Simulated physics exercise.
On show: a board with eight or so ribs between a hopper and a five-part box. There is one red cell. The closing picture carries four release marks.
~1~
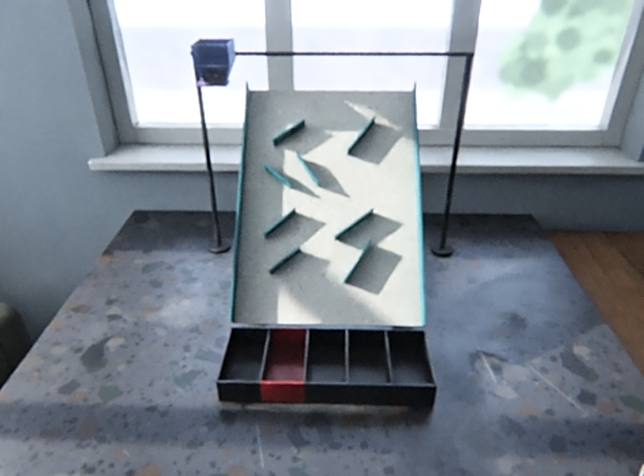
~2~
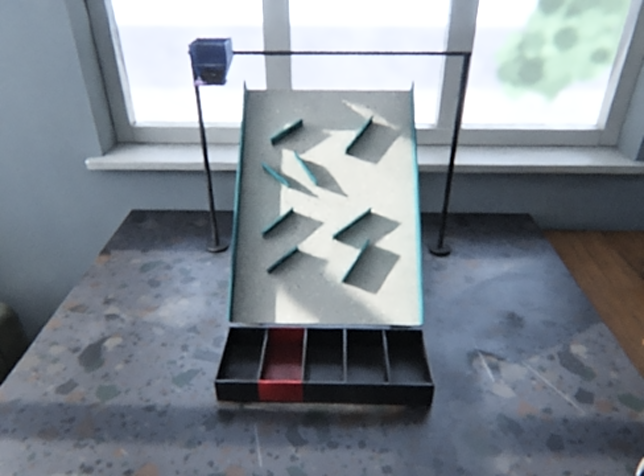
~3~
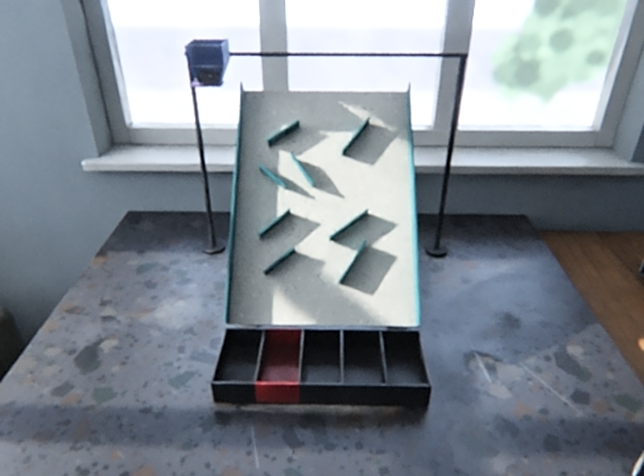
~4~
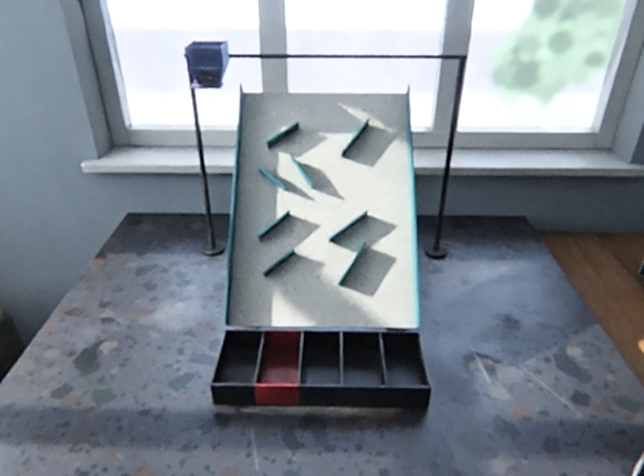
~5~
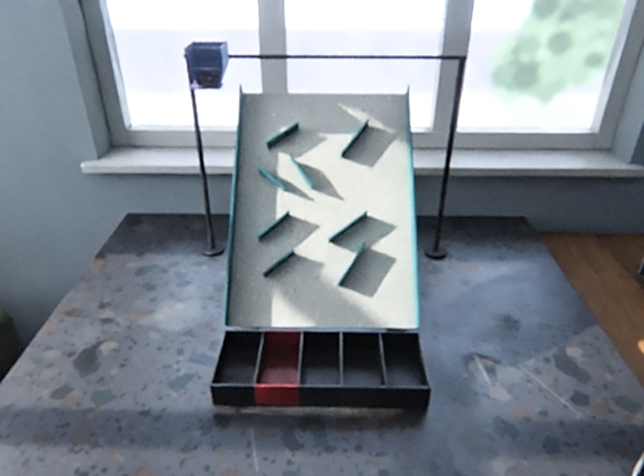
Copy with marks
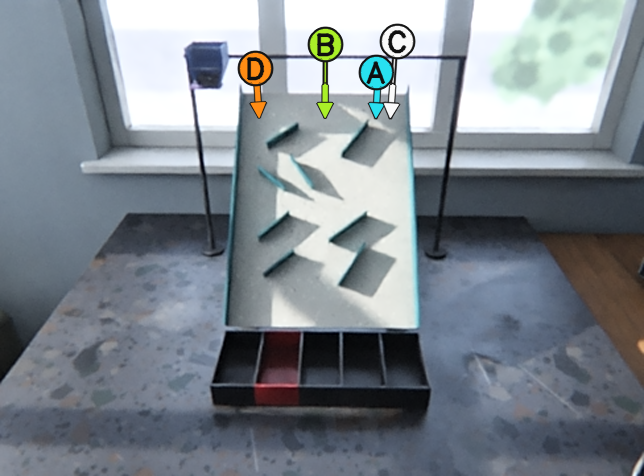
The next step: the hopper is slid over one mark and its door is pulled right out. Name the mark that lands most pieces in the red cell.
I would pick mark B.
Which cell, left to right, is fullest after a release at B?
The second from the left.
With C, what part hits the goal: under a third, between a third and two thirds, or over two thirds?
Under a third.
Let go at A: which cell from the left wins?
The fifth.
On the marked copy, mark A meets the board at (376, 112); mark B meets the board at (325, 112); mark C meets the board at (390, 112); mark D meets the board at (258, 112).
Choosing A, about a tenth in the red cell, the larger part in other cells, about a tenth outside the box.
Choosing B, roughly half in the red cell, roughly a quarter in other cells, roughly a quarter outside the box.
Choosing C, just a few in the red cell, the larger part in other cells, roughly a quarter outside the box.
Choosing D, about a tenth in the red cell, the larger part in other cells, about a tenth outside the box.
